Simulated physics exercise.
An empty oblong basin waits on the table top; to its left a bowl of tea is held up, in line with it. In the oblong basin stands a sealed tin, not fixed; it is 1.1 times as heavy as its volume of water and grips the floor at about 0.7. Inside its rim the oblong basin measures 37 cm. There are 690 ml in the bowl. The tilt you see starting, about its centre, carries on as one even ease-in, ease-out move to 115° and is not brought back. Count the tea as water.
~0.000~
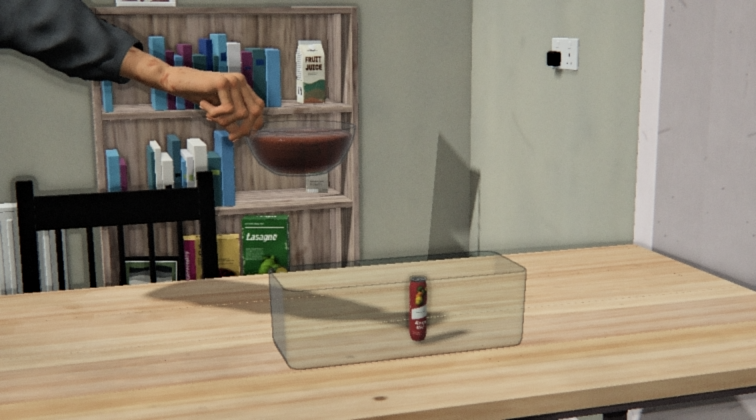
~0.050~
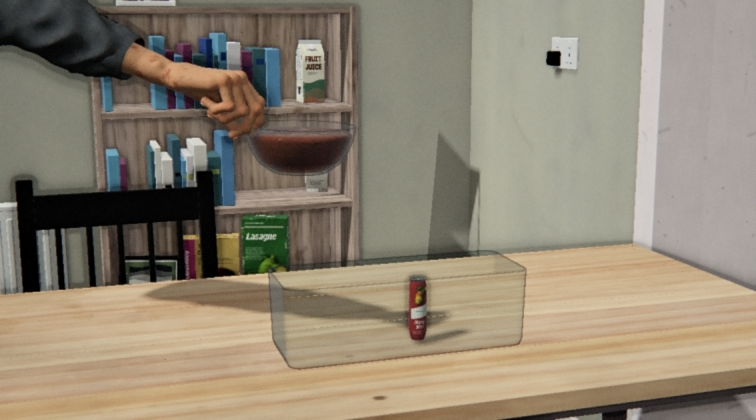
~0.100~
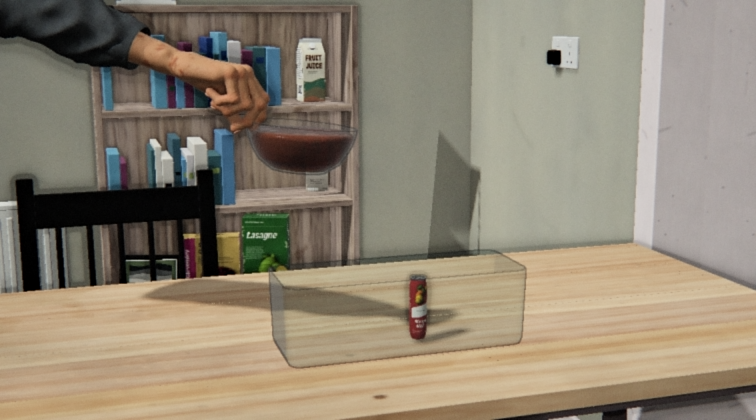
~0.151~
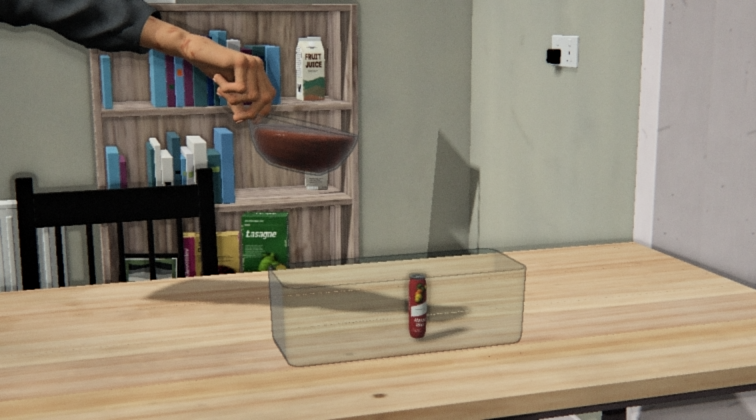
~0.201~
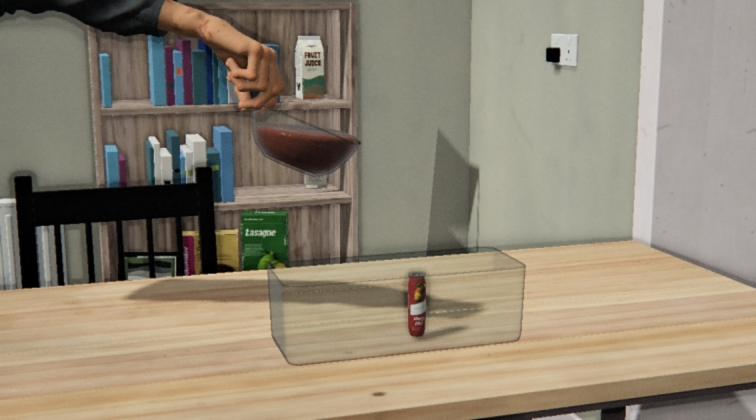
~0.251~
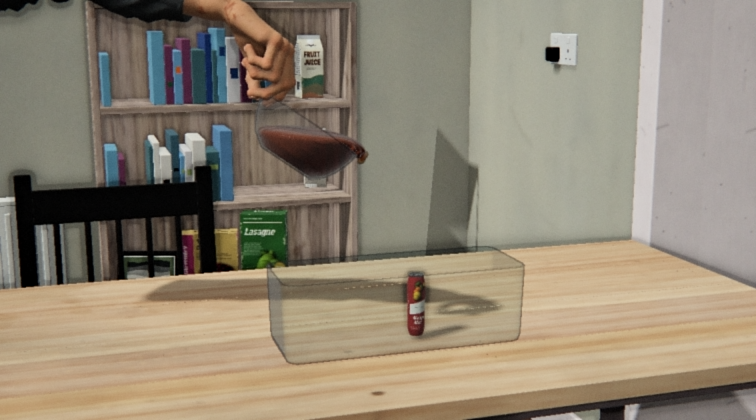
At first, a hand holds a clear bowl of reddish-brown tea level above a wooden table, up and to the left of an oblong see-through basin with a small red tin. The bowl then tilts steadily to the right, and the tea reaches its lowered rim and starts over the edge.
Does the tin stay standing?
It falls.
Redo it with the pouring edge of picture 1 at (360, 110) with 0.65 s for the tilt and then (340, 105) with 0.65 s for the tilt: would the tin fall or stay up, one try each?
First it goes over; then it topples.
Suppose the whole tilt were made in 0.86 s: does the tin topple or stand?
The tin falls.
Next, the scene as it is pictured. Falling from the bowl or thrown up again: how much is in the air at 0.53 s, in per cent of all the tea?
Near 44 in a hundred.
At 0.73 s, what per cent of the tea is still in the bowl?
About 0 per cent.
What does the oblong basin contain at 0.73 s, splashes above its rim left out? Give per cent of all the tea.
About 98 per cent.
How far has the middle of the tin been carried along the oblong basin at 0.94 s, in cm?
Some 6 cm.
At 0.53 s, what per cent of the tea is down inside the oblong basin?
About 52 per cent.
By 0.53 s the tilt is 103° and 4 per cent is still to pour; the tin stands where it began.
By 0.73 s the tilt is 115° and 0 per cent is still to pour; the tin leans 20°.
By 0.94 s the tilt is 115° and 0 per cent is still to pour; the tin leans 53°.
By 1.17 s the tilt is 115° and 0 per cent is still to pour; the tin lies on its side.
At rest the tin lies on its side.
